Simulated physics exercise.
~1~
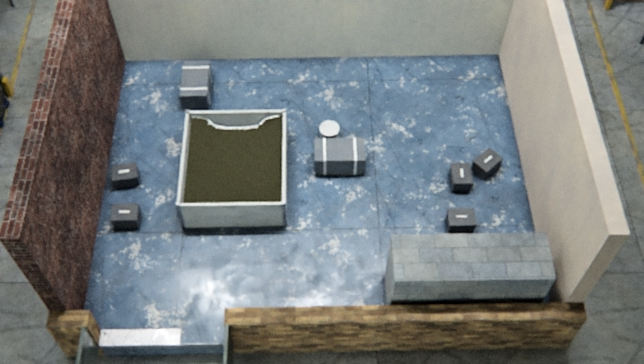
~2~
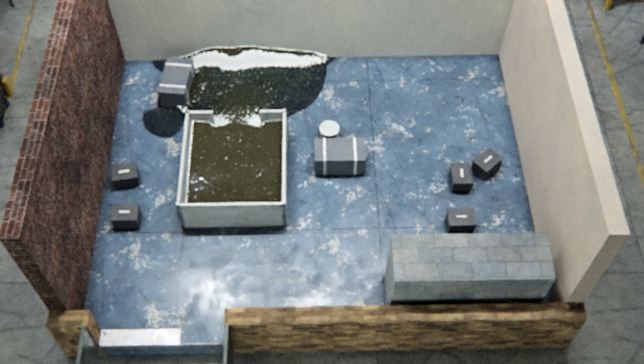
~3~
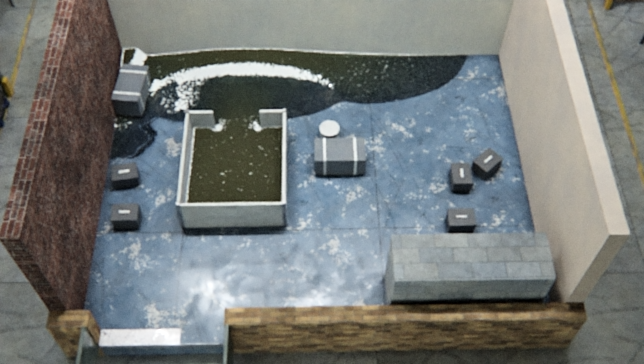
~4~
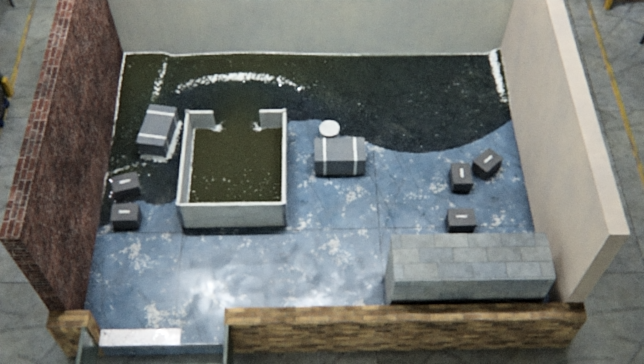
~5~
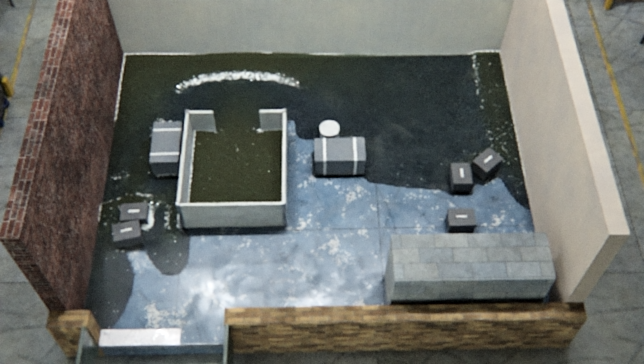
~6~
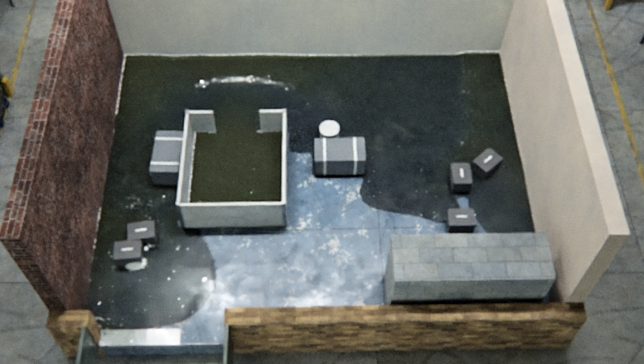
Dark water bursting from an open tank's far side, spreading across a blue floor and shifting three grey boxes on the left.
